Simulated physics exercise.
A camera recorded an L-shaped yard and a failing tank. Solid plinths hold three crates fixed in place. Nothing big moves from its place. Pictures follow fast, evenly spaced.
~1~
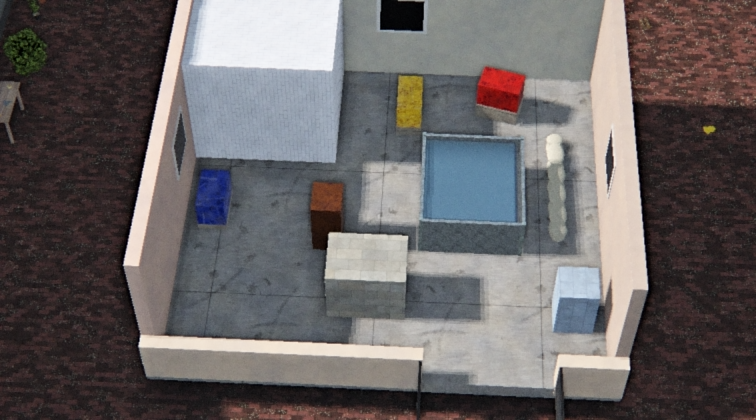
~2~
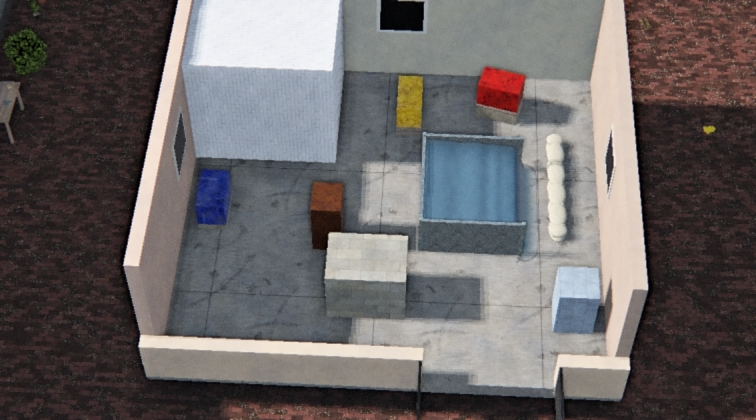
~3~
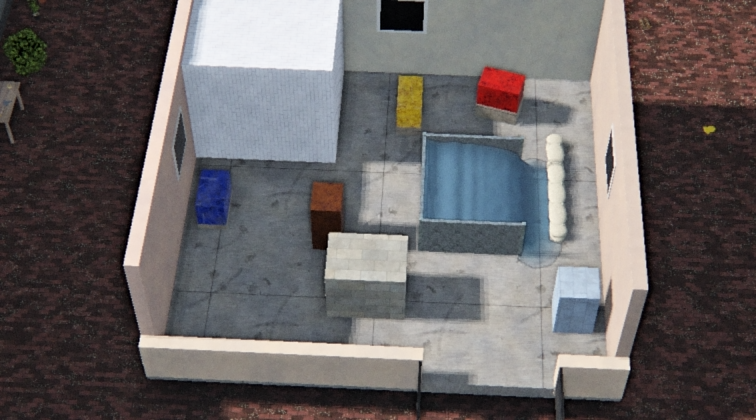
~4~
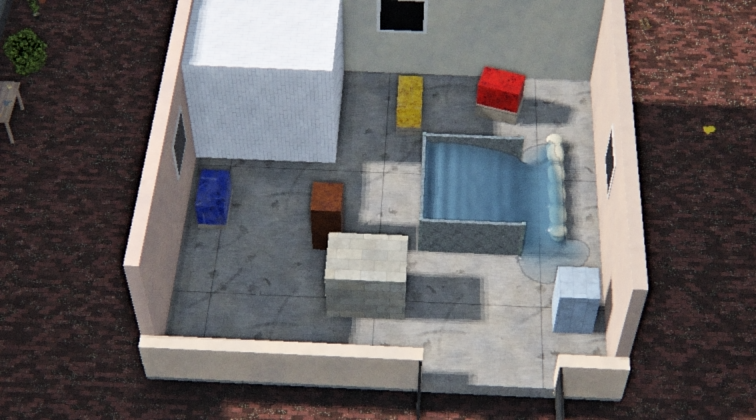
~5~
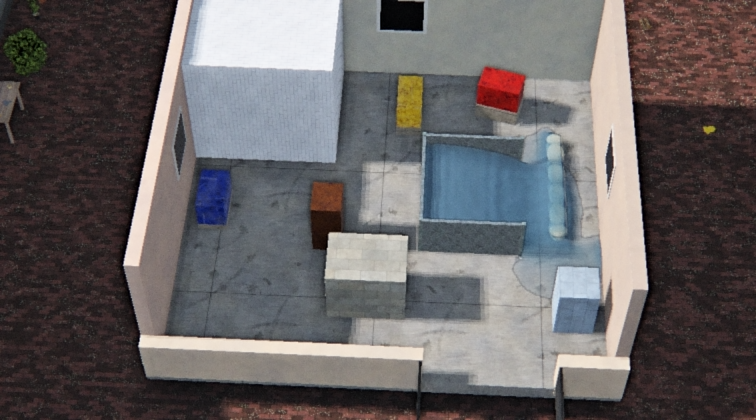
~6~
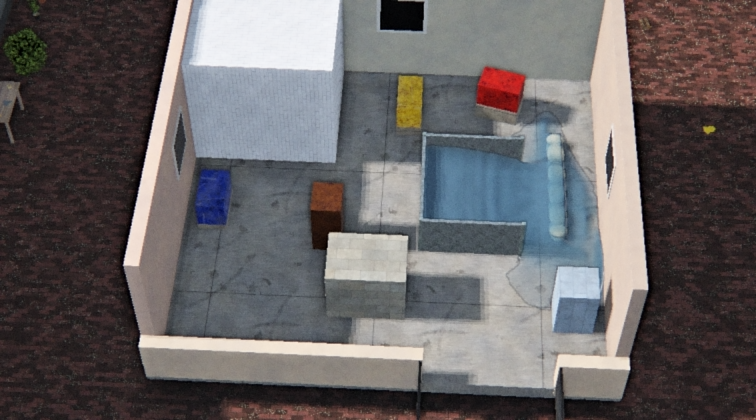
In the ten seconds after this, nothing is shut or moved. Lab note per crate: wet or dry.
One by one: As for the yellow crate it's untouched by the water. As for the blue crate it's untouched by the water. As for the red crate it's untouched by the water.
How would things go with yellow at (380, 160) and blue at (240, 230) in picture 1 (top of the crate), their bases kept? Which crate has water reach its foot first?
My pick is the red crate.
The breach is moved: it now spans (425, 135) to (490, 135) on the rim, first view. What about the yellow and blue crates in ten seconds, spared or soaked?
As I see it, yellow crate is doused and blue crate stays clear.
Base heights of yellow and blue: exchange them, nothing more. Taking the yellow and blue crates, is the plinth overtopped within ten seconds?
The yellow crate gets flooded, and the blue crate stays clear.
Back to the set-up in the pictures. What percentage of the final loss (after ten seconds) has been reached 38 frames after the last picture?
My estimate is roughly 60 percent.
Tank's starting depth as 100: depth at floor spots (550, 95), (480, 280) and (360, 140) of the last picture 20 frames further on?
About 25 per cent, then 4 per cent, then 0 per cent.
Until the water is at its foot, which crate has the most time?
From the pictures, the blue one.
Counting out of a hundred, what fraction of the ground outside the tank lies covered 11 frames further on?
About 30 %.
A moment on, water covers 20 % of the floor; the yellow crate not reached, the blue crate not reached, the red crate water round its plinth.
Next, water covers 30 % of the floor; the yellow crate water round its plinth, the blue crate not reached, the red crate water round its plinth.
Then, water covers 50 % of the floor; the yellow crate water round its plinth, the blue crate not reached, the red crate water round its plinth.
Later, water covers 75 % of the floor; the yellow crate water round its plinth, the blue crate not reached, the red crate water round its plinth.
In the end, water covers 95 % of the floor; the yellow crate stayed above the water, the blue crate stayed above the water, the red crate stayed above the water.
